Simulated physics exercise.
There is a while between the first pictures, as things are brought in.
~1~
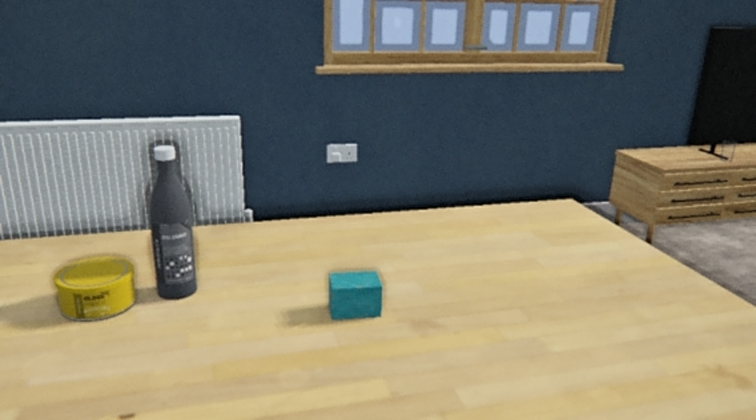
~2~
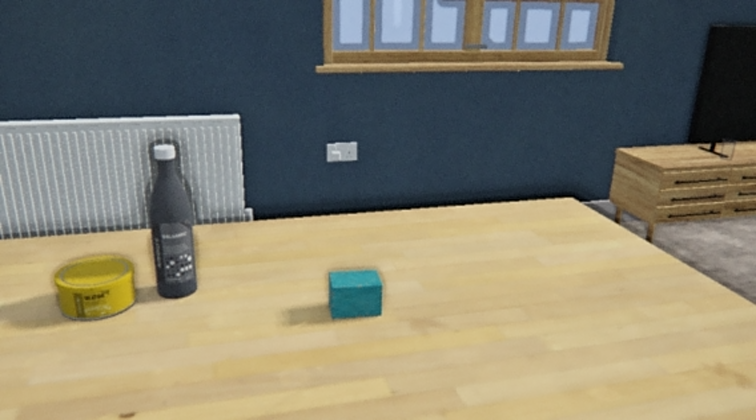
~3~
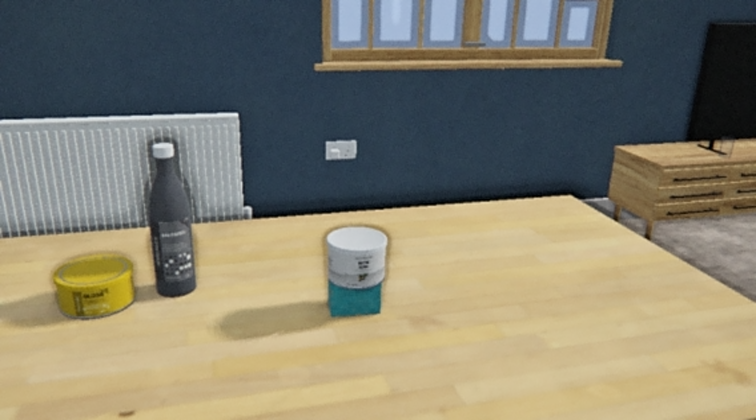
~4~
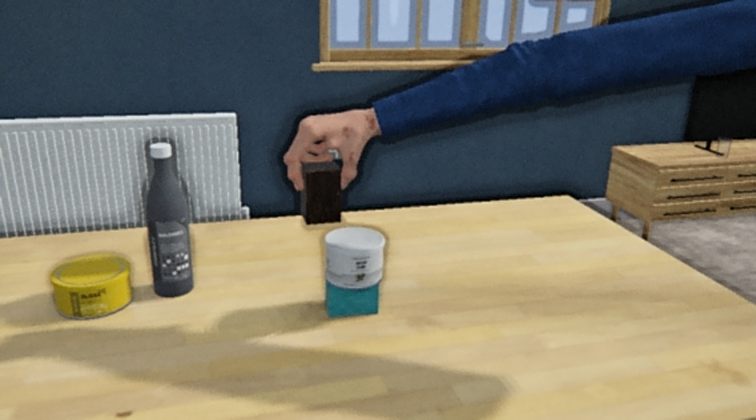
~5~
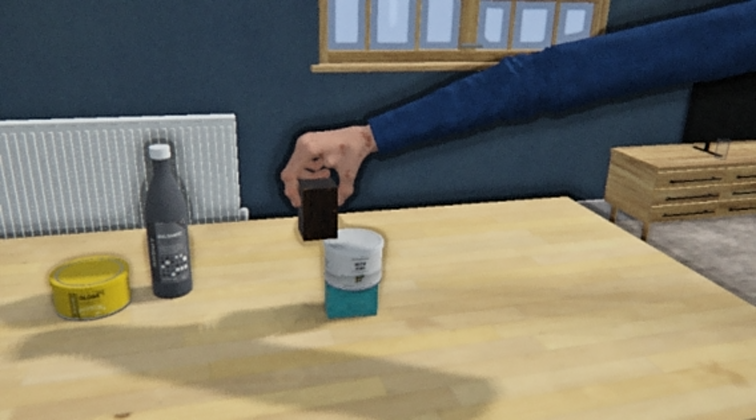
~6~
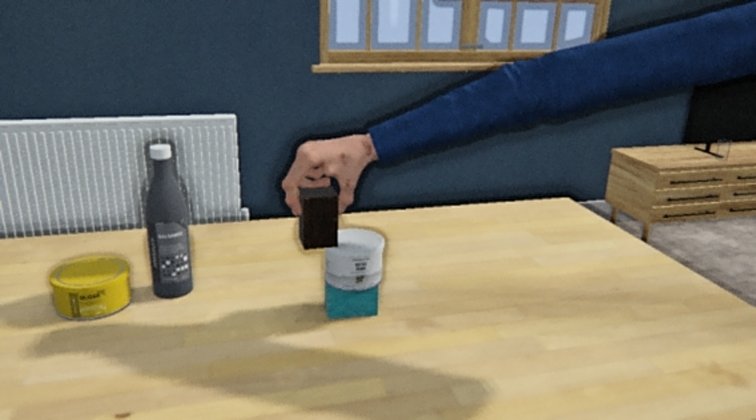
A white tub appeared on top of the turquoise block, then a hand reached in from the right with a black block and lowered it just behind the tub, still holding on.
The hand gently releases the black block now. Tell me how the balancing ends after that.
It ends with a fall.
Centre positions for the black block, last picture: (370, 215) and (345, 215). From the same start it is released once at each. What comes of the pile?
In the first case the pile remains standing, while in the second it remains standing.
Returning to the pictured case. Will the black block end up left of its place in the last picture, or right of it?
Pretty clearly in the leftward direction.
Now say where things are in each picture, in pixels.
In the first picture, the last thing is not in view yet; turquoise block (355, 295).
In the second picture, the last thing is not in view yet.
In the third picture, the last thing is not in view yet; turquoise block (354, 292).
The fourth picture shows on its way; black block (321, 192); white tub (354, 258).
The fifth picture shows on its way; black block (317, 209); turquoise block (351, 293).
The sixth picture shows in place under the hand; black block (318, 218); white tub (354, 259).
Then, 0.30 s later than the last frame, black block now fallen.
Then, 0.40 s later than the last frame, things are still on the move.
Then, 0.50 s later than the last frame, as before.
When it is over, fallen, black block; the other 4 as before. End places, in pixels of the last picture, black block near (285, 298). The pile loses its balance.
